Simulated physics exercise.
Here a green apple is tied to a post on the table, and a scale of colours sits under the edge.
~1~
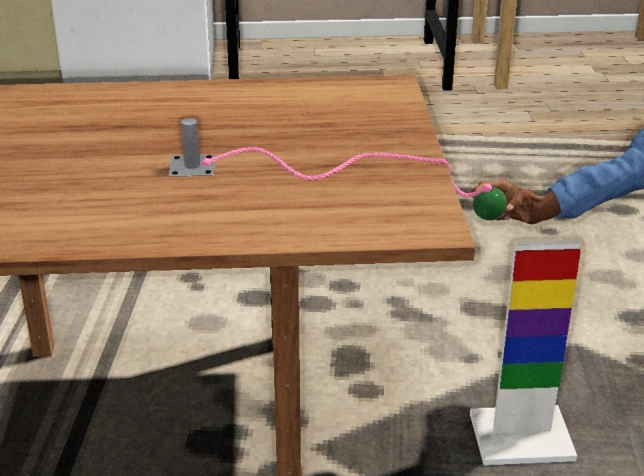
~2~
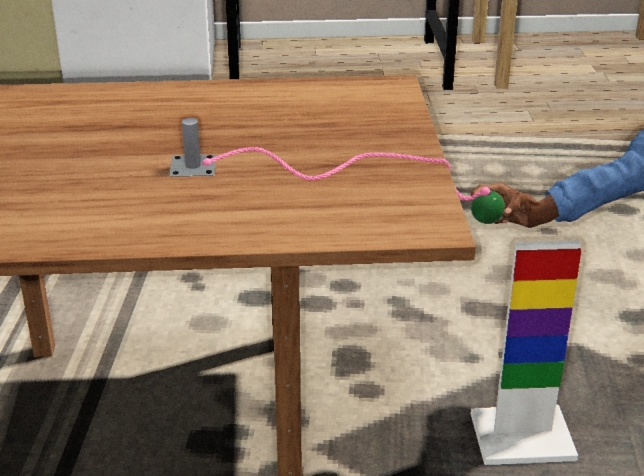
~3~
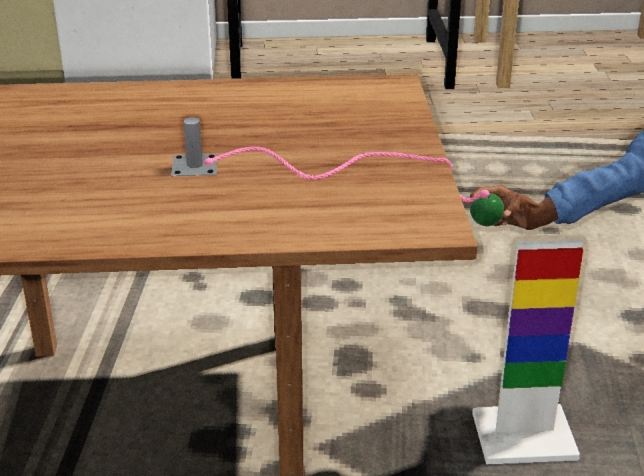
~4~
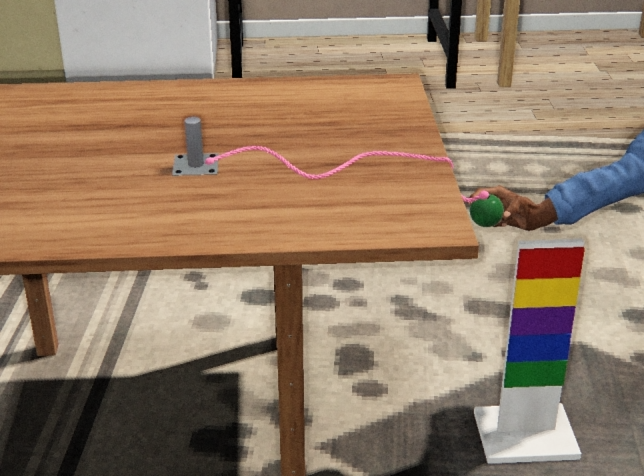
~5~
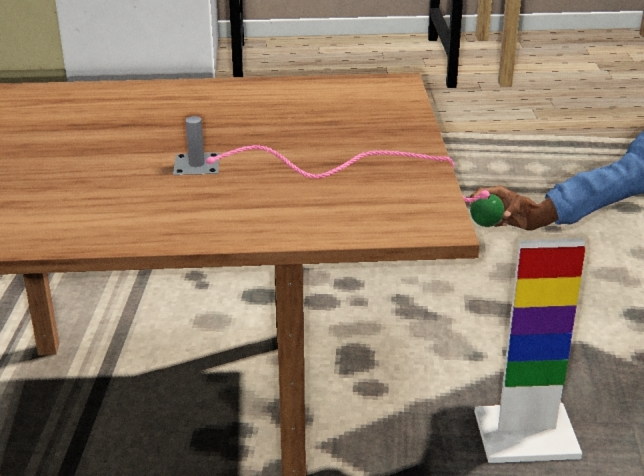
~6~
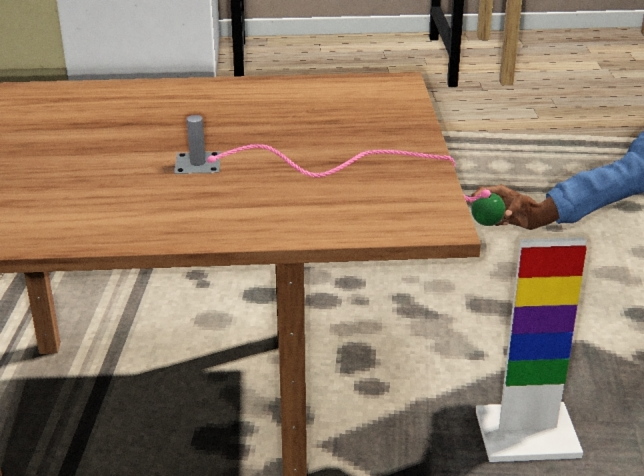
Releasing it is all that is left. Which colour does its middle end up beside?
Yellow.
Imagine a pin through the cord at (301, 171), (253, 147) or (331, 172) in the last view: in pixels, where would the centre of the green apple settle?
It would sit near (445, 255) the first time, (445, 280) the second and (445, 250) the third.
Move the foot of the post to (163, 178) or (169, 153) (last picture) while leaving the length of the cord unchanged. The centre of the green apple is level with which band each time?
It comes out red the first time and red the second time.
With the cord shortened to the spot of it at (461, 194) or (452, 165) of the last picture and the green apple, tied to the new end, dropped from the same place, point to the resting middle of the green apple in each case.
The first cut gives (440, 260) and the second gives (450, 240).
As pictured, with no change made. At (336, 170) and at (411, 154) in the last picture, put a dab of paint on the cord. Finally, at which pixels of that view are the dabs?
End points: Roughly (381, 158); roughly (451, 179).
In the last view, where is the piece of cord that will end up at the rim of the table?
(393, 152), give or take.
A little later, apple near (433, 290); level with yellow.
Next, apple near (454, 281); level with yellow.
When it is over, apple near (445, 285); level with yellow. The cord holds its middle at yellow.
